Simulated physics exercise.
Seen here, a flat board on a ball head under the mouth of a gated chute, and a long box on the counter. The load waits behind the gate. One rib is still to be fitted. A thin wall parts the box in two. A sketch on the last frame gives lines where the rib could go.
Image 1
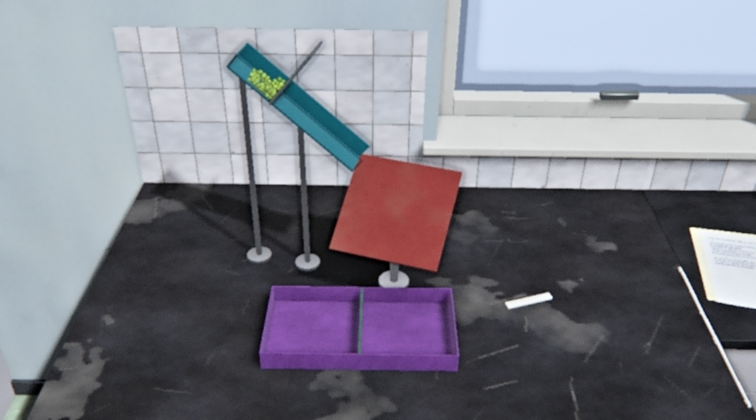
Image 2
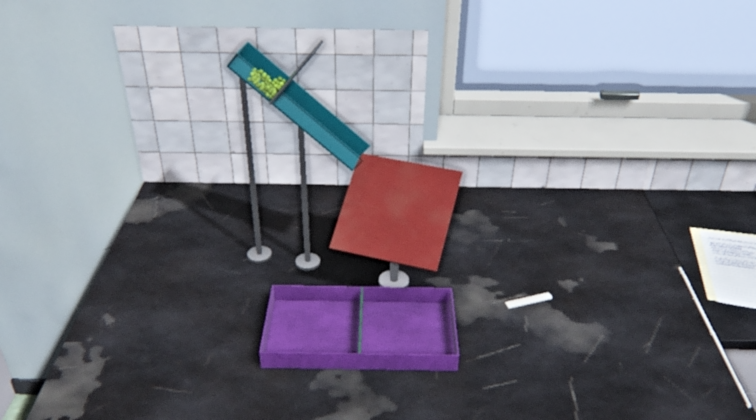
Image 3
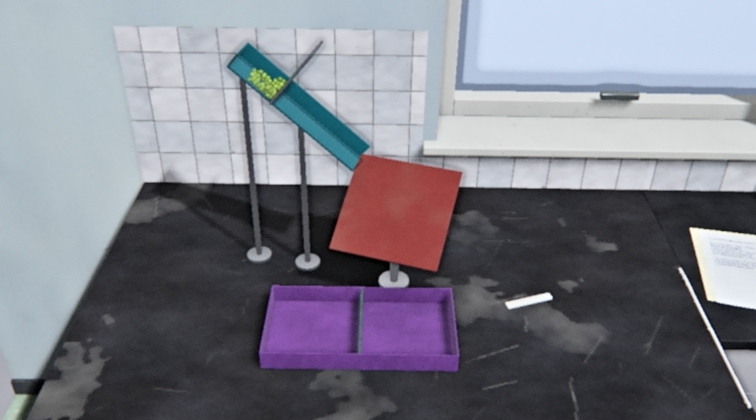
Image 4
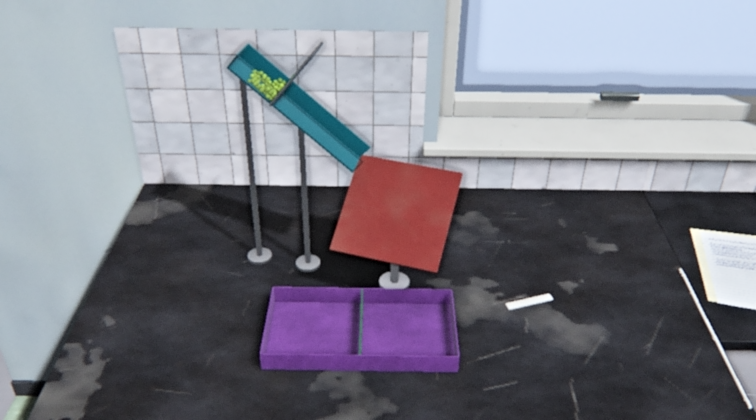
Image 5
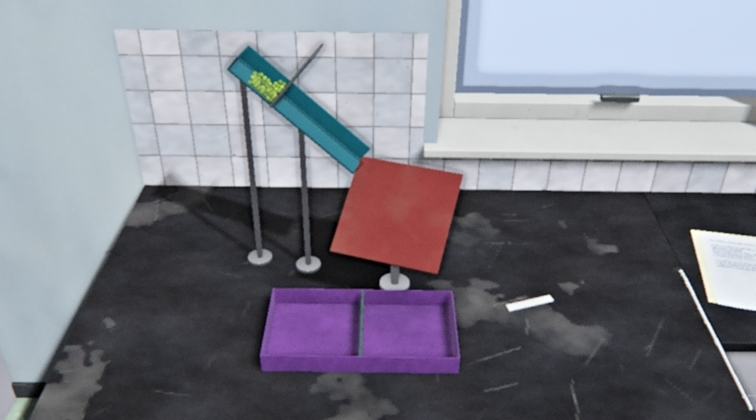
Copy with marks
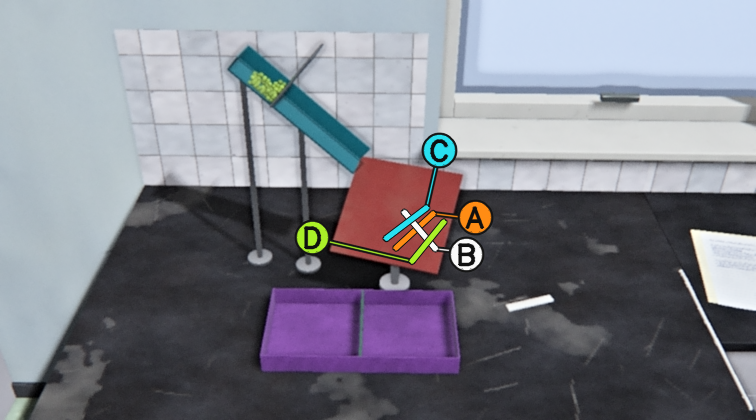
On a dark, worn counter by a window, a heap of small green pieces sat behind a gate in a sloping teal chute, above a tilted red board and a divided purple box; nothing noticeably moved.
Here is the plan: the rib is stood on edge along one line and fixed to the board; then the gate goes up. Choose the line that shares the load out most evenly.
Line A.
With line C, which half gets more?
The left half.
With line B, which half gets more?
Right.
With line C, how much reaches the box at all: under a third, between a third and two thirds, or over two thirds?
Line C gives over two thirds.
On the marked copy, line A from (433, 213) to (395, 247); line B from (404, 212) to (435, 248); line C from (426, 207) to (386, 238); line D from (443, 221) to (411, 261).
With A, of what is caught, close to two thirds in the left half, close to a third in the right.
With B, of what is caught, a small share in the left half, all but a few in the right.
With C, of what is caught, the bulk in the left half, a small share in the right.
With D, of what is caught, a small share in the left half, all but a few in the right.
